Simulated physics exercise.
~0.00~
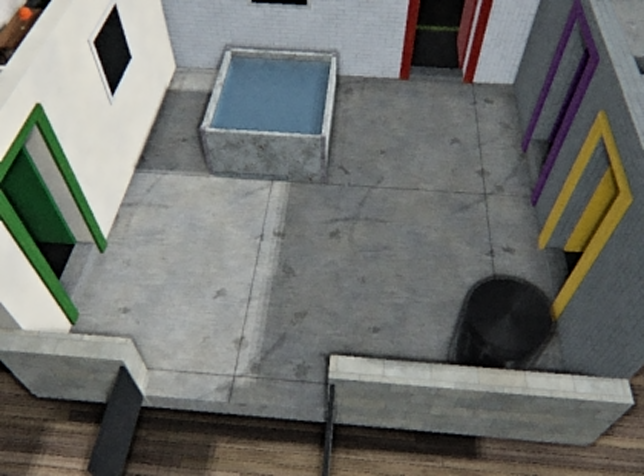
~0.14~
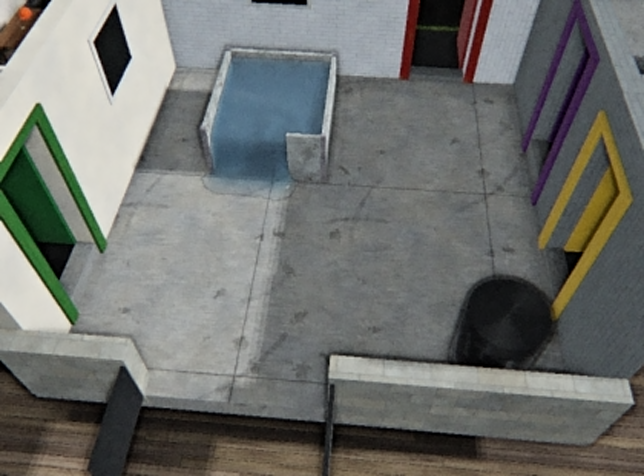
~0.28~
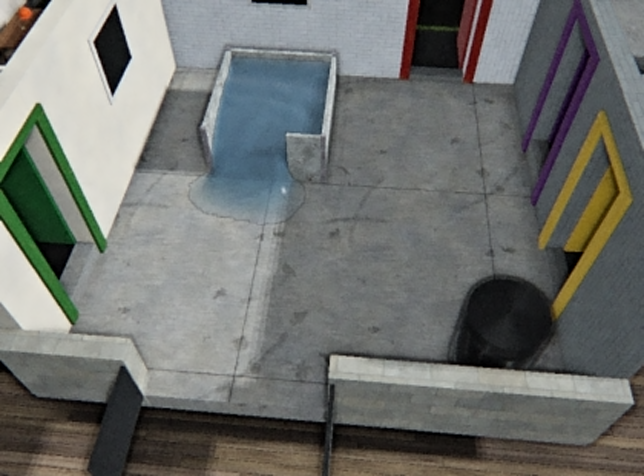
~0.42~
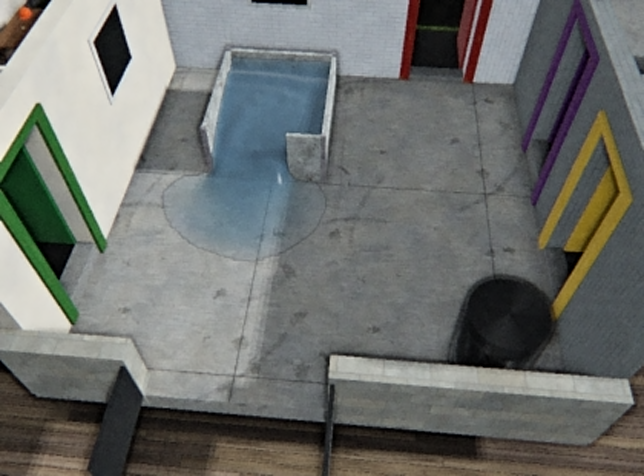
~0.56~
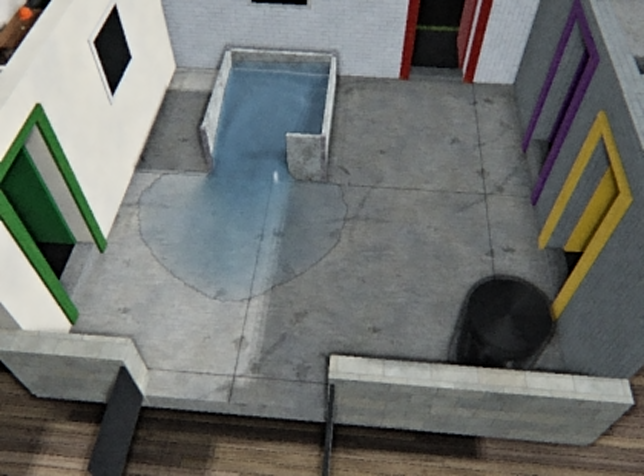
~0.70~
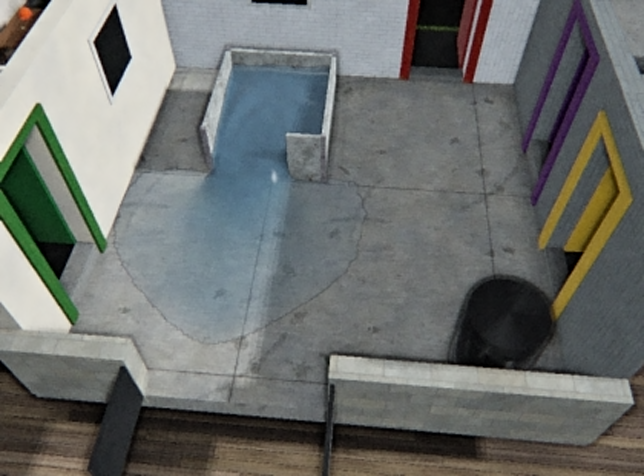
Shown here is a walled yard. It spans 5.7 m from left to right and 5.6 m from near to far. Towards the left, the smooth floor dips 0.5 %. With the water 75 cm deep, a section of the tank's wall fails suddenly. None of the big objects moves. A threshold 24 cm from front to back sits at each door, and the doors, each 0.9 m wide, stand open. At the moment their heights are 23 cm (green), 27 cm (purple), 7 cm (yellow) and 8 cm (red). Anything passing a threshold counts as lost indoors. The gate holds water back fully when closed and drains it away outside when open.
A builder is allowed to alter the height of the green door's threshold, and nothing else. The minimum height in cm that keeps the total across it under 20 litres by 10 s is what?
It is close to 16 cm.
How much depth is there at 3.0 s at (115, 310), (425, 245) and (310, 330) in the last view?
In order: Around 20, 0 and 3 cm.
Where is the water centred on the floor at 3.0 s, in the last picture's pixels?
Near (244, 221).
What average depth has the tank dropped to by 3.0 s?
The mean depth is roughly 23 cm.
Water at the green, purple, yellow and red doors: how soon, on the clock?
Green: 0.9 s; purple: 5.5 s; yellow: 4.0 s; red: 8.5 s.
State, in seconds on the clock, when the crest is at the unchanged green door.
Peak: Close to 1.6 s.
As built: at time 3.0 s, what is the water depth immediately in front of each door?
Depths in cm: Green 21, purple 0, yellow 0, red 0.
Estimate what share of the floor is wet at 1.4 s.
Wet: Close to 35 %.
After 1.4 s water covers 35 % of the floor, deepest (46 cm) near (56, 366); 19 cm at the green door, 0 litres in over its 23 cm threshold.
After 3.0 s water covers 40 % of the floor, deepest (23 cm) near (56, 366); 21 cm at the green door, 2 litres in over its 23 cm threshold.
After 10.0 s water covers 95 % of the floor, deepest (6 cm) near (365, 83); 5 cm at the green door, 2 litres in over its 23 cm threshold.
At the green door as built, the water arrived by 1.0 s and peaked near 23 cm at 1.6 s.
With a threshold of 13.5 cm, 37 litres would have come in within the 10 s; with 18.5 cm, 9 litres. So under 20 litres takes about 16 cm.
